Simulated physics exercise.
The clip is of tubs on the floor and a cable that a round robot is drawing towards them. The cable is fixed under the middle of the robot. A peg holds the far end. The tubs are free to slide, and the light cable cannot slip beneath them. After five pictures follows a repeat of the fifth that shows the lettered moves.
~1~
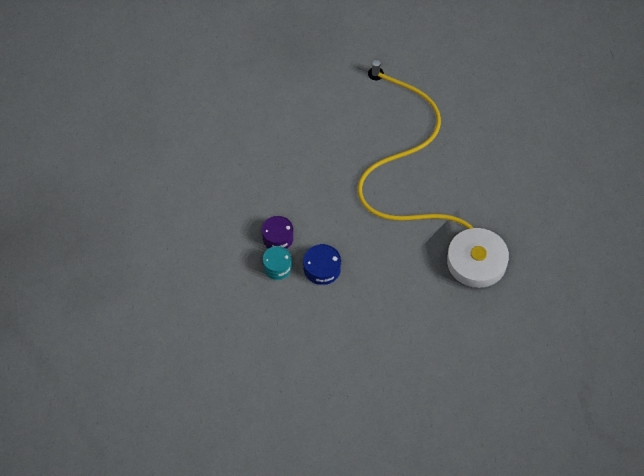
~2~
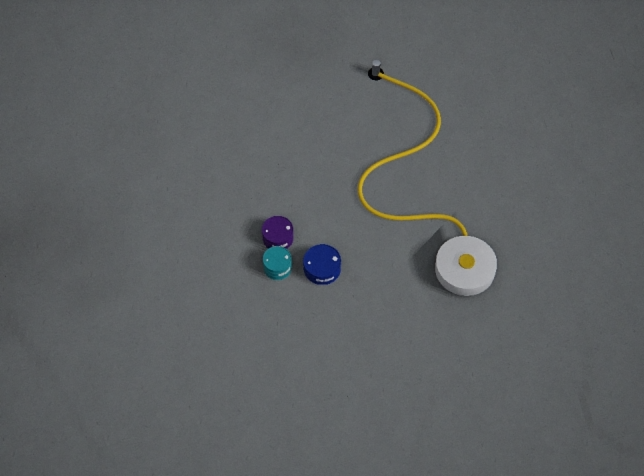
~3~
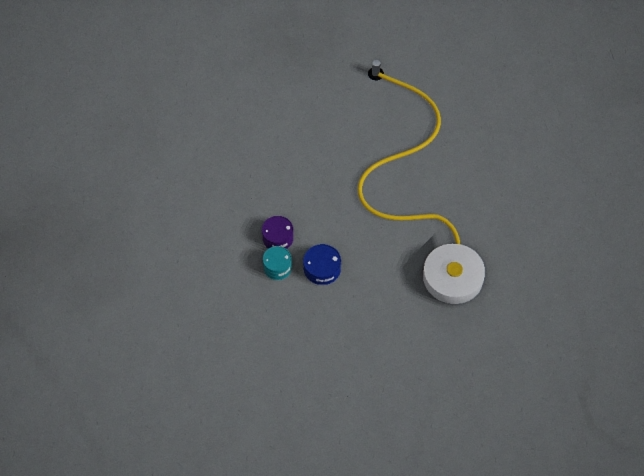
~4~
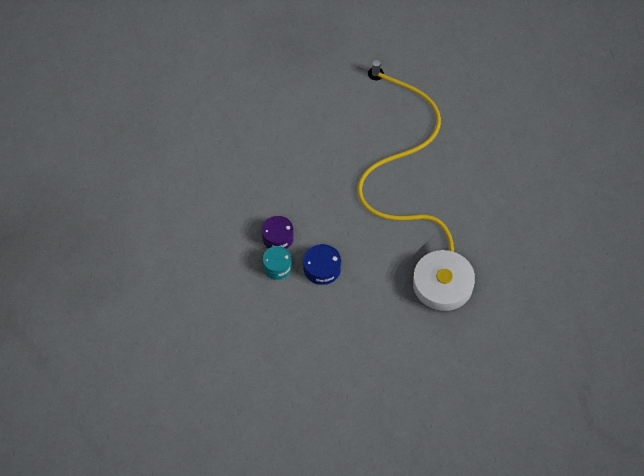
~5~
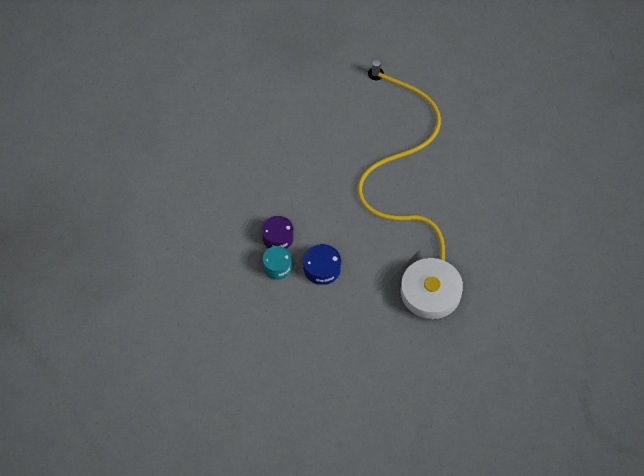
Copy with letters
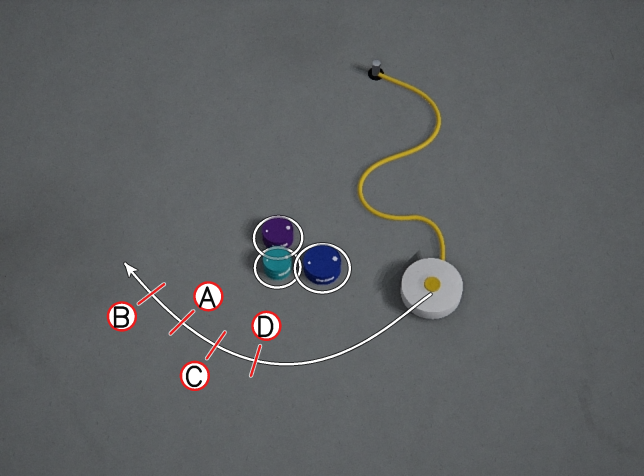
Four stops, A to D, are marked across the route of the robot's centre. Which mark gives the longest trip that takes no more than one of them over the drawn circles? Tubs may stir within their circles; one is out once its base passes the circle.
Mark A.
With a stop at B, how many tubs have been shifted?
Three.
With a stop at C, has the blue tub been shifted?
By then, no.
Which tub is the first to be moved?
The blue one.
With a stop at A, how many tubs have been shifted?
One.
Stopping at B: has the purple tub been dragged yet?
By then, yes.
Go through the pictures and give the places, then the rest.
In the first picture, peg (376, 69); turquoise tub (277, 263); purple tub (278, 234).
In the second picture, robot (466, 267); blue tub (322, 265).
In the third picture, robot (454, 274); turquoise tub (277, 263).
In the fourth picture, robot (444, 281); blue tub (322, 265).
In the fifth picture, robot (432, 289); turquoise tub (277, 263); purple tub (278, 234); blue tub (322, 265).
On the marked copy, A at (182, 322); B at (151, 294); C at (216, 345); D at (256, 361); the route from (431, 294) via (261, 362) to (125, 264).
Taking A. A third of the way, robot (353, 343).
Two thirds of the way, robot (255, 356).
When it is over, robot (181, 318); blue tub (310, 257); one over the rings.
As for the rest, B has three over the rings; C is within the limit but short; D is within the limit but short.
